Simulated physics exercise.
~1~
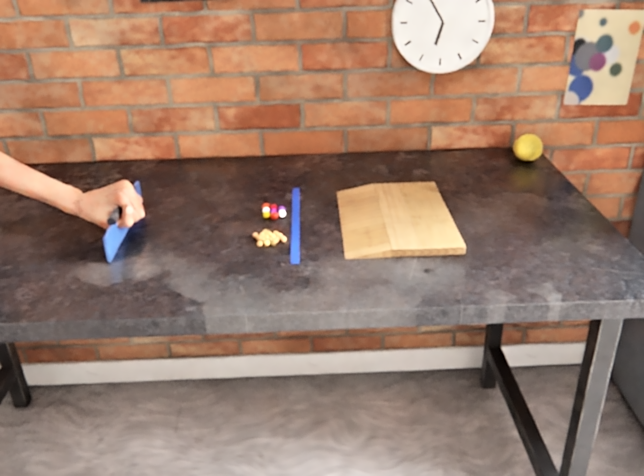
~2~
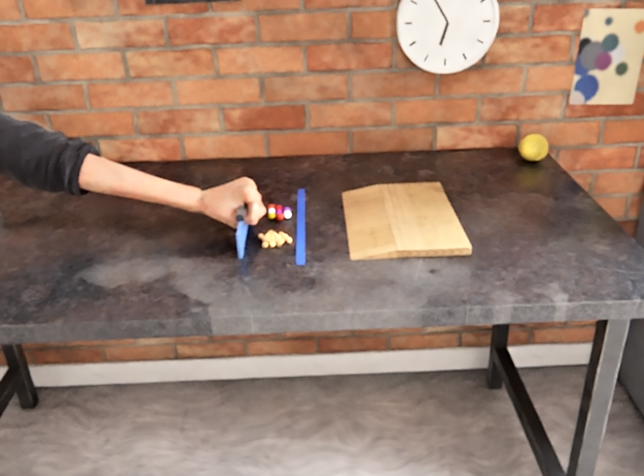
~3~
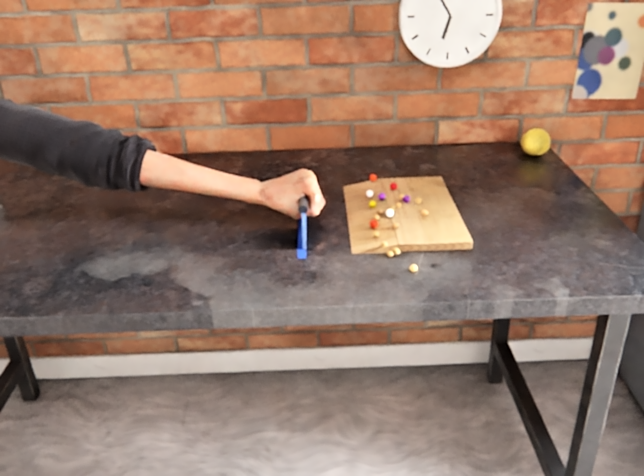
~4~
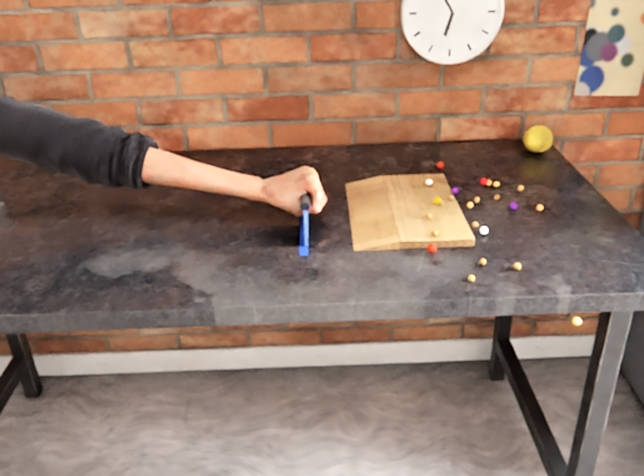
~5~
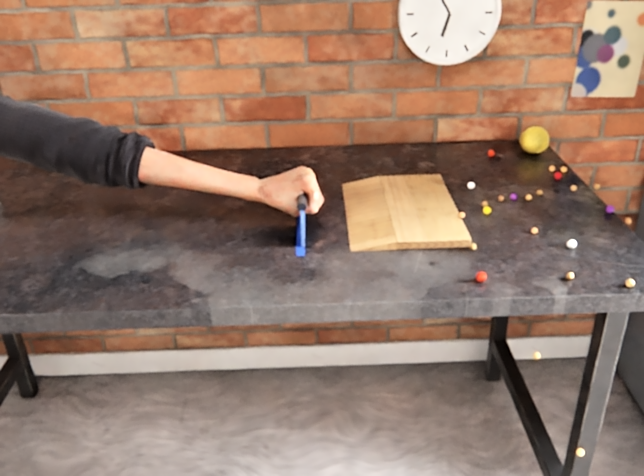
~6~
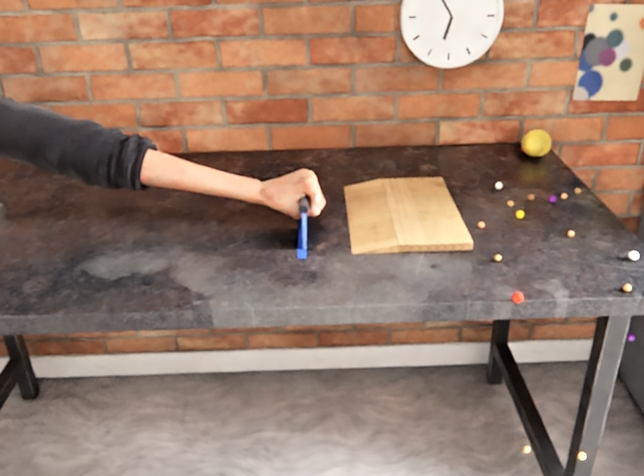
A hand sweeps small colourful beads right, stops at blue tape, and they scatter past the wedge.
